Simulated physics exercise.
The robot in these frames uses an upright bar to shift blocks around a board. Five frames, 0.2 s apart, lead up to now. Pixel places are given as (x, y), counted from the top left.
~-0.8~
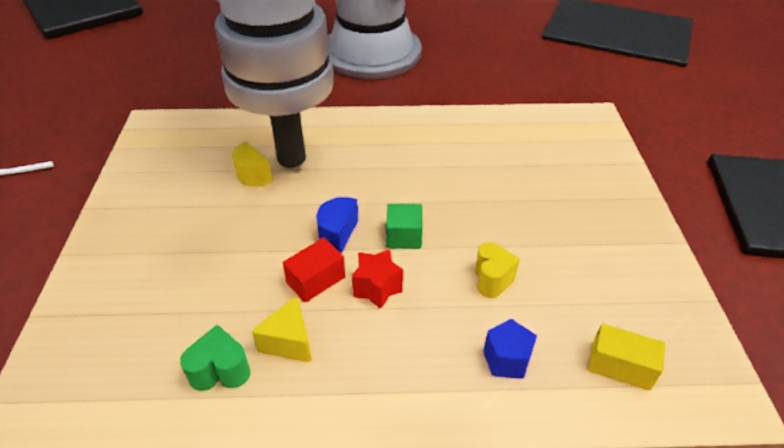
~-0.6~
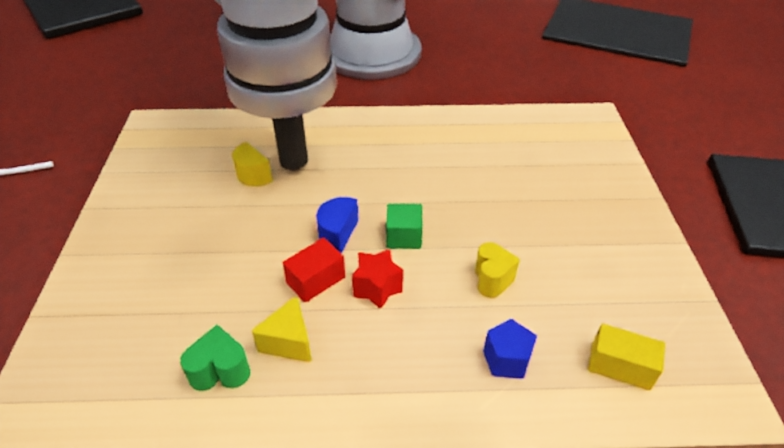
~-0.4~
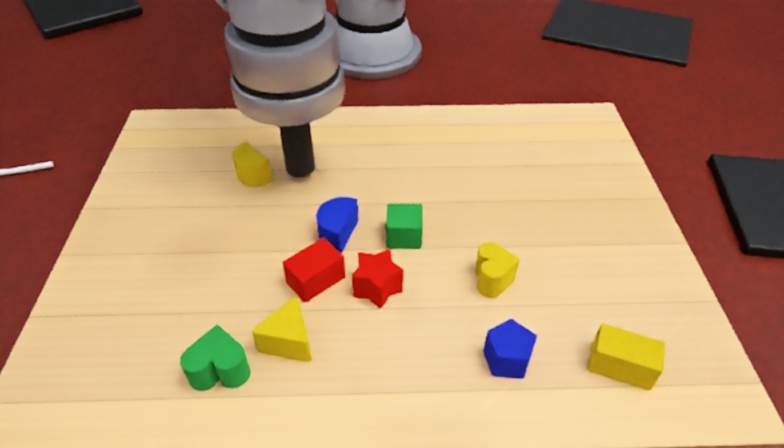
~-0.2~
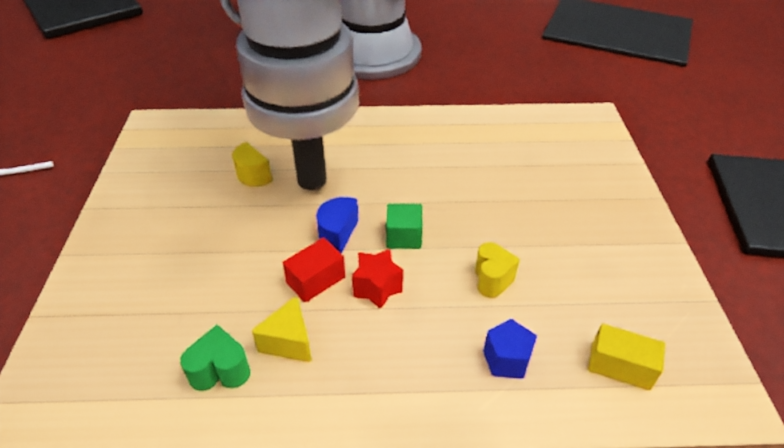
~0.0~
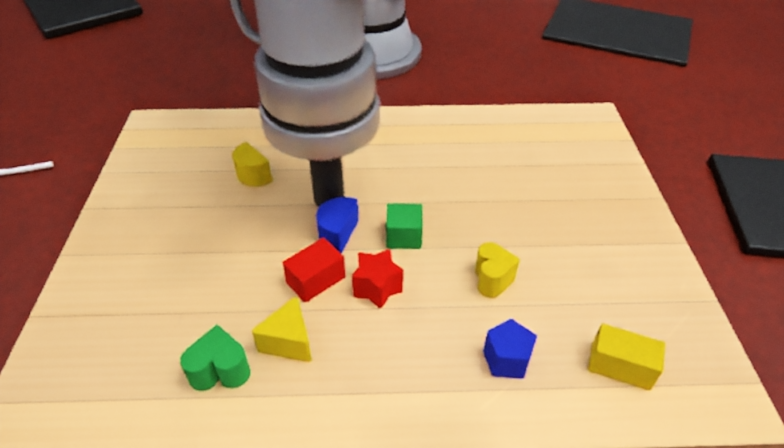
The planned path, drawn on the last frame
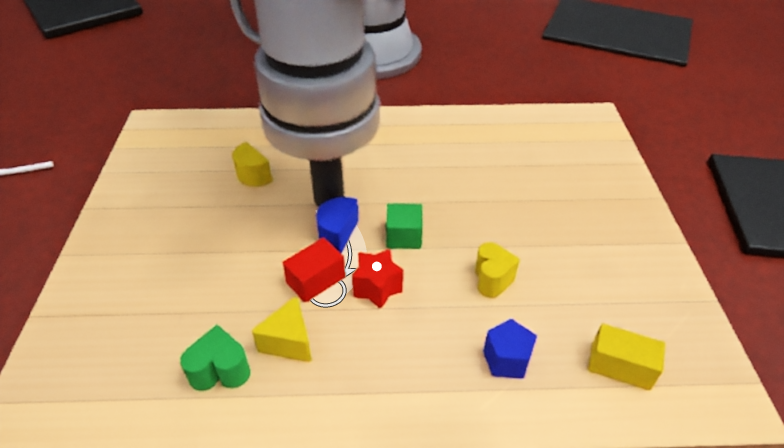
A robot arm moves its dark bar toward the blue block while the blocks stay still.
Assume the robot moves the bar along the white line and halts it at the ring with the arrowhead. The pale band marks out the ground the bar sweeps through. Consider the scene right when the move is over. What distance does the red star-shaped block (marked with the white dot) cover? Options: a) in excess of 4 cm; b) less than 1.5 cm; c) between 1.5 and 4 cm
Answer: C.
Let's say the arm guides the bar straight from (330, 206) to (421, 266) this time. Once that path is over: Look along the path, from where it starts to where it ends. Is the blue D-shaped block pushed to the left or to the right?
Right-hand side.
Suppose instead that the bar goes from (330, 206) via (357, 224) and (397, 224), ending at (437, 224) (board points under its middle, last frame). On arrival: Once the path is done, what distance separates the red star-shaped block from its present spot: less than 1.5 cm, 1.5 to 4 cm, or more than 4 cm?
It shifts by less than 1.5 cm.
Path on the board, from (330, 206) via (343, 232) and (349, 262), ending at (327, 291); the dot is on the red star-shaped block.
On the path given first. One third of the way, bar at (343, 225); red oblong at (307, 270); blue D-shaped block at (345, 238), turned 20° clockwise.
Two thirds of the way, bar at (349, 255); red oblong at (296, 281), turned 30° clockwise; blue D-shaped block at (348, 271), turned 30° clockwise; red star-shaped block at (388, 283), turned 35° anticlockwise.
At the end, bar at (326, 284); yellow three-sided block at (278, 332), turned 25° anticlockwise; red oblong at (278, 290), turned 45° clockwise; blue D-shaped block at (344, 299); red star-shaped block at (390, 290), turned 60° anticlockwise; green square piece in place.
